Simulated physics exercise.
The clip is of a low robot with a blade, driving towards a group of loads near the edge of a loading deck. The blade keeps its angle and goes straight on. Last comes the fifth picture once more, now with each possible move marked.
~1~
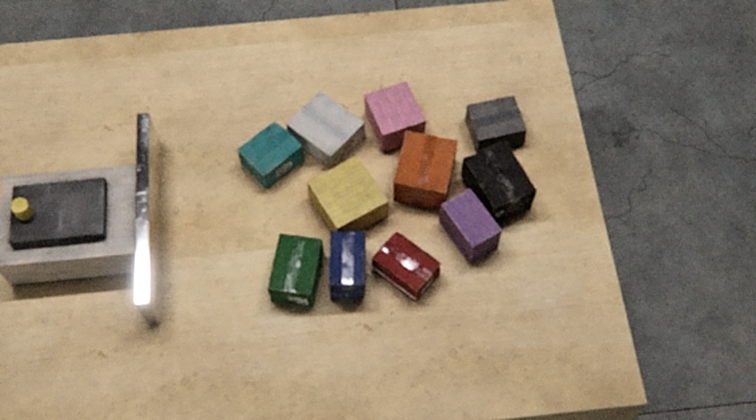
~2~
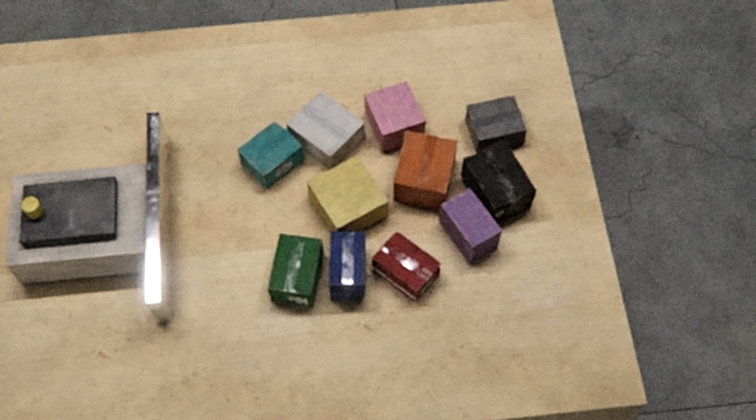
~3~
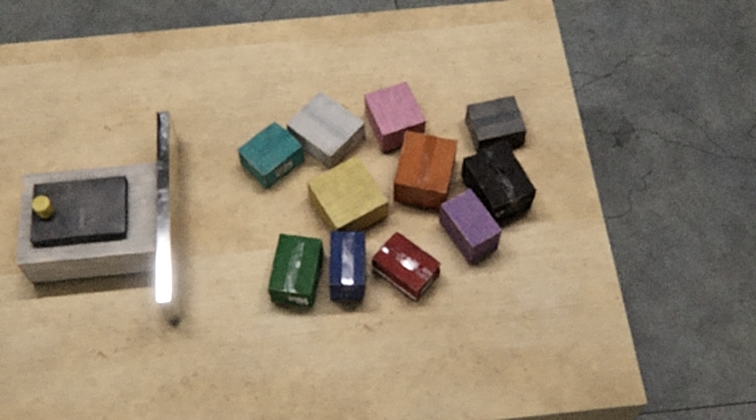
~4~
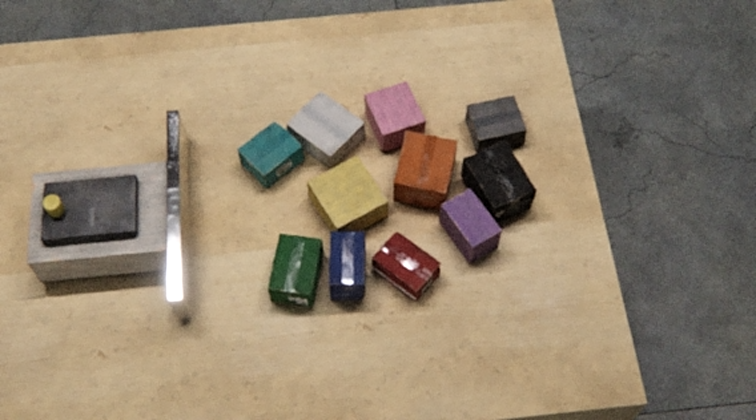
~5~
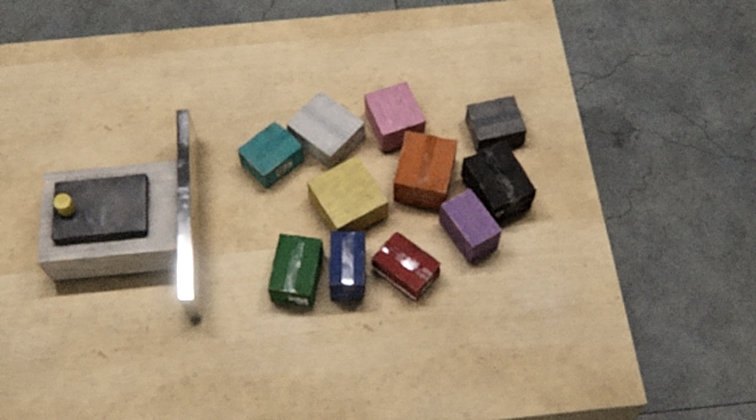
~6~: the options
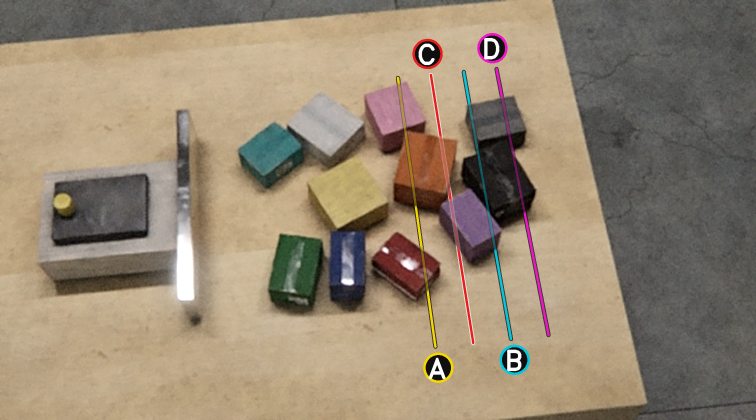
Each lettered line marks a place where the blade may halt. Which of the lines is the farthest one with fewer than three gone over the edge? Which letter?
As far as mark B.
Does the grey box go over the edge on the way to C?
No.
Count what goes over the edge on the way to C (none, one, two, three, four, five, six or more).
The count is none.
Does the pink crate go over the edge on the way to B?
No.
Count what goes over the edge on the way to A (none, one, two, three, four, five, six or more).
The count is none.
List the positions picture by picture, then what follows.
In the first picture, black box (497, 183); white parcel (326, 130); blue box (348, 266).
In the second picture, robot (76, 210); pink crate (395, 117).
In the third picture, robot (87, 209); turquoise parcel (271, 155).
In the fourth picture, robot (98, 208); grey box (496, 124).
In the fifth picture, robot (108, 207); orange box (425, 171); red parcel (406, 267); black box (497, 183).
On the marked copy, A at (415, 203); B at (486, 196); C at (451, 199); D at (521, 193).
Taking B. A third of the way, robot (218, 196); pink crate (419, 105); white parcel (367, 119).
Two thirds of the way, robot (328, 186); black box (544, 179); grey box (519, 115).
When it is over, robot (411, 178); black box over the edge; red parcel (609, 254); one fallen.
As for the rest, A is within the limit but short; C is within the limit but short; D drops four.
